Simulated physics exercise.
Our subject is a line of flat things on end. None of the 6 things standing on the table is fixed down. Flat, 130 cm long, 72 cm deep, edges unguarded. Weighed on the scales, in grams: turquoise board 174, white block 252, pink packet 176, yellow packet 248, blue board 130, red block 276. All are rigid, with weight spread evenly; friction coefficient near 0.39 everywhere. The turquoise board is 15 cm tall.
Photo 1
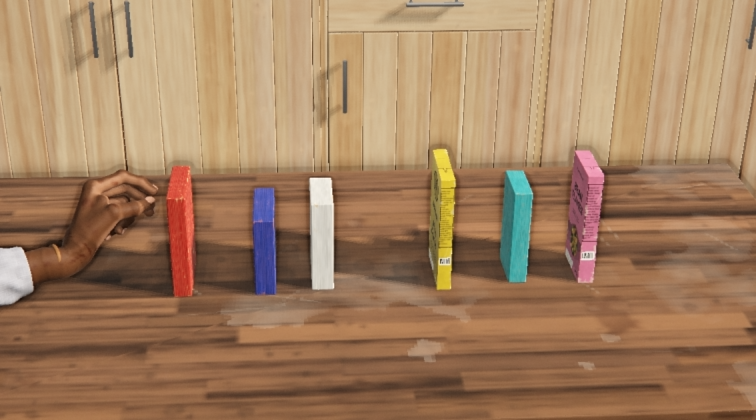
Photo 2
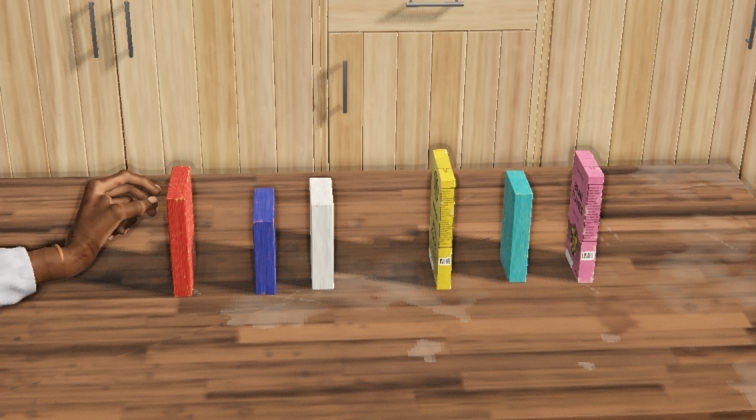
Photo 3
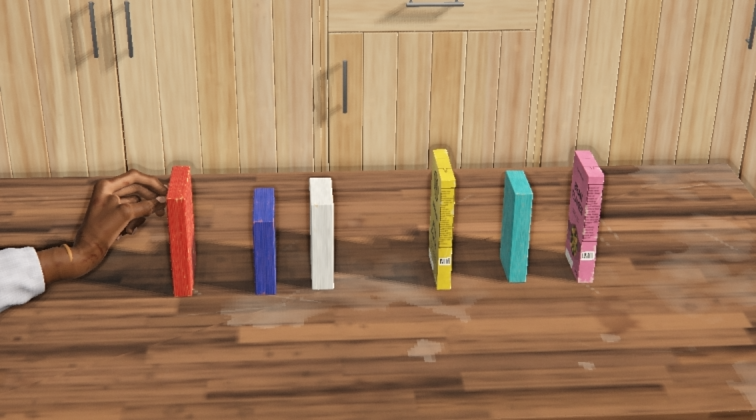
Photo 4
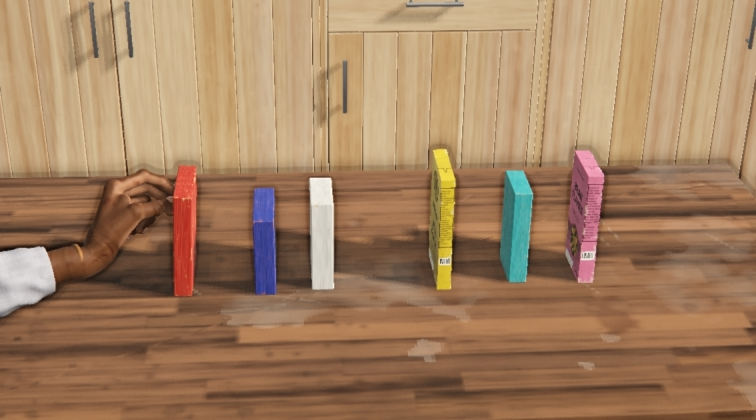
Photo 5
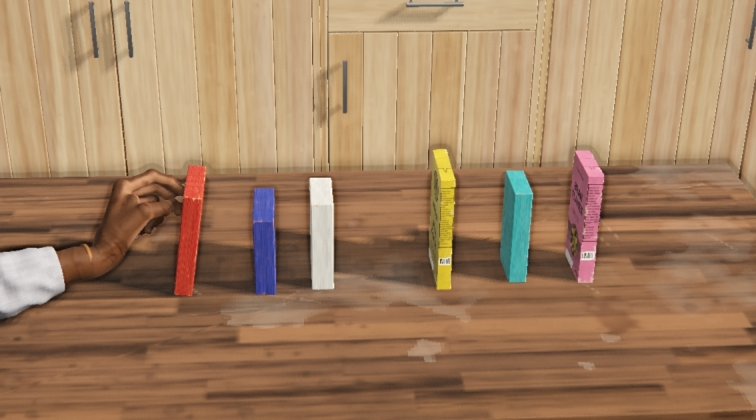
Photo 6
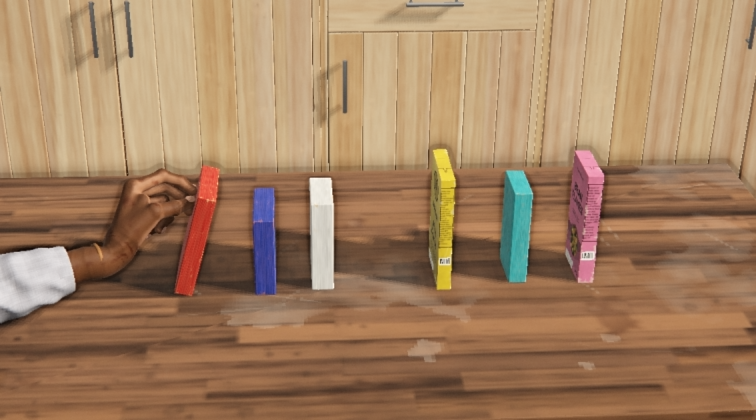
A hand in a pale sleeve reaches in from the left over a wooden tabletop, seen from the front and slightly above, with pale plank cupboards behind. Upright in a row from left to right stand a red block, a blue board, a white block, a yellow packet, a turquoise board and a pink packet. The fingers move to the red block and push its top rightward, tilting it towards the blue board, while the others and the view stay still.
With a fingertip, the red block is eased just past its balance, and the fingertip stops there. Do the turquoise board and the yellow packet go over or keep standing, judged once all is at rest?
In order: My guess is the turquoise board holds. My guess is the yellow packet holds.
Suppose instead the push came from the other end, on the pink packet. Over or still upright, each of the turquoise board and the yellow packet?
In that case the turquoise board gets knocked down while the yellow packet gets knocked down.
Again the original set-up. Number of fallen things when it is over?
That adds up to 3.
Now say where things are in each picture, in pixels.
Turquoise board (516, 227); yellow packet (441, 219), in the first frame.
White block (322, 234); blue board (265, 241), in the second frame.
White block (322, 234); blue board (265, 241), in the third frame.
Red block 3° over; white block (322, 234); blue board (265, 241), in the fourth frame.
Red block 8° over; white block (322, 234); blue board (265, 241), in the fifth frame.
Red block 15° over; turquoise board (516, 227); yellow packet (441, 219), in the sixth frame.
Then, 0.30 s later than the last frame, red block 58° over; blue board tilted 32°; white block tilted 8°.
Then, 0.50 s later than the last frame, red block 75° over; white block on its side; blue board tilted 72°.
When it is over, lying over on the table, white block and blue board; the other 2 within 5 cm of the start. End places, in pixels of the last picture, turquoise board near (516, 227), yellow packet near (442, 219).
